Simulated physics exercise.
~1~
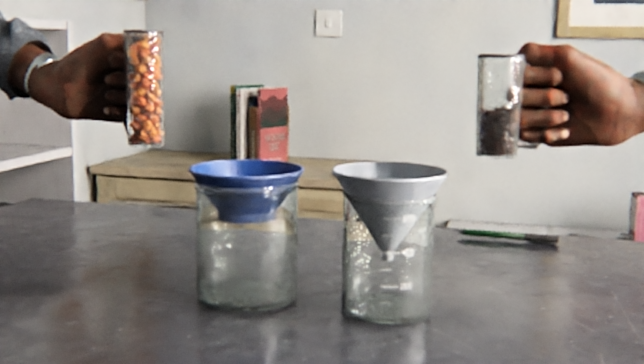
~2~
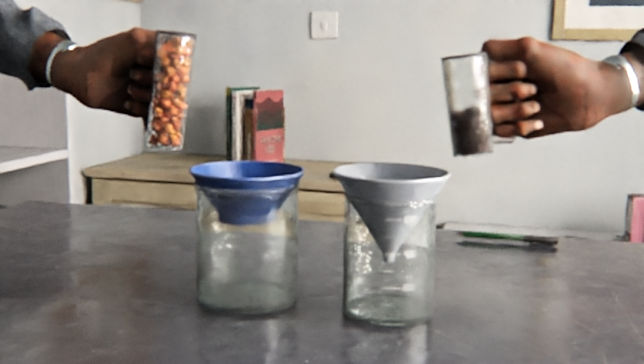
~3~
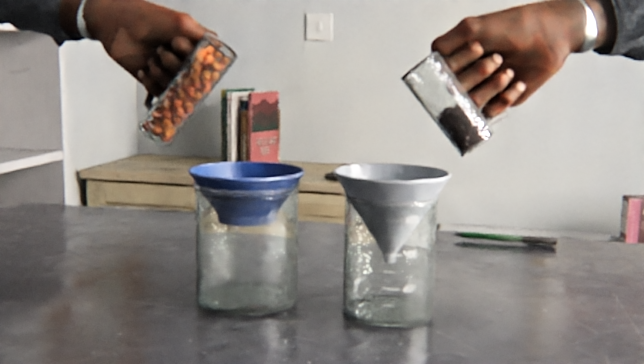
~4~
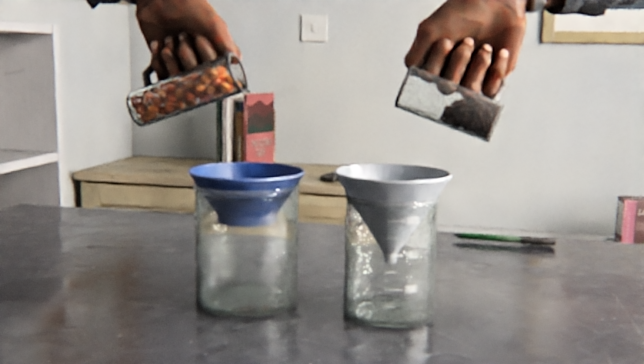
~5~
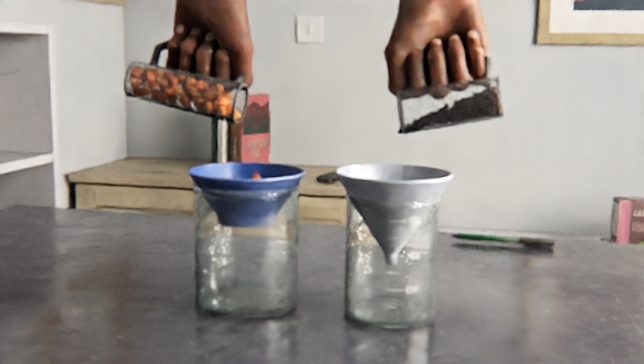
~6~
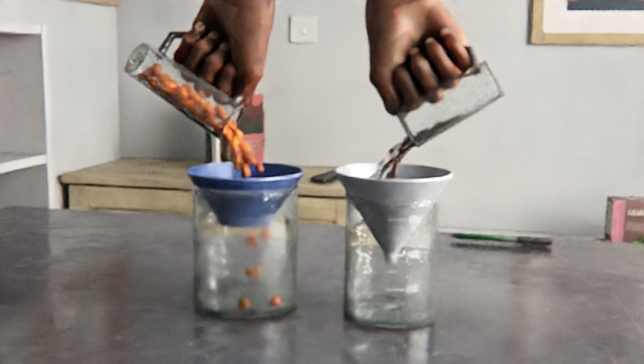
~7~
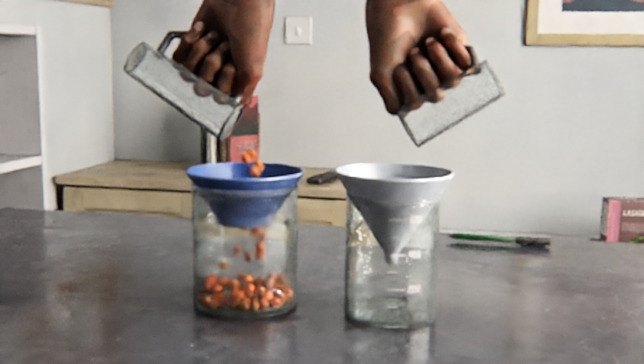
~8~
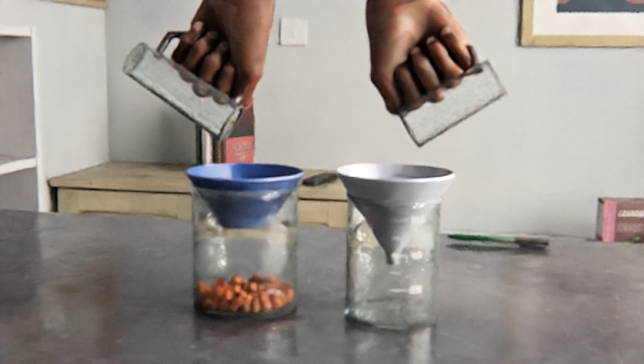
Two hands tipping glass cups over funnels, orange pieces dropping through the blue one into a jar, dark grains clogging the grey.
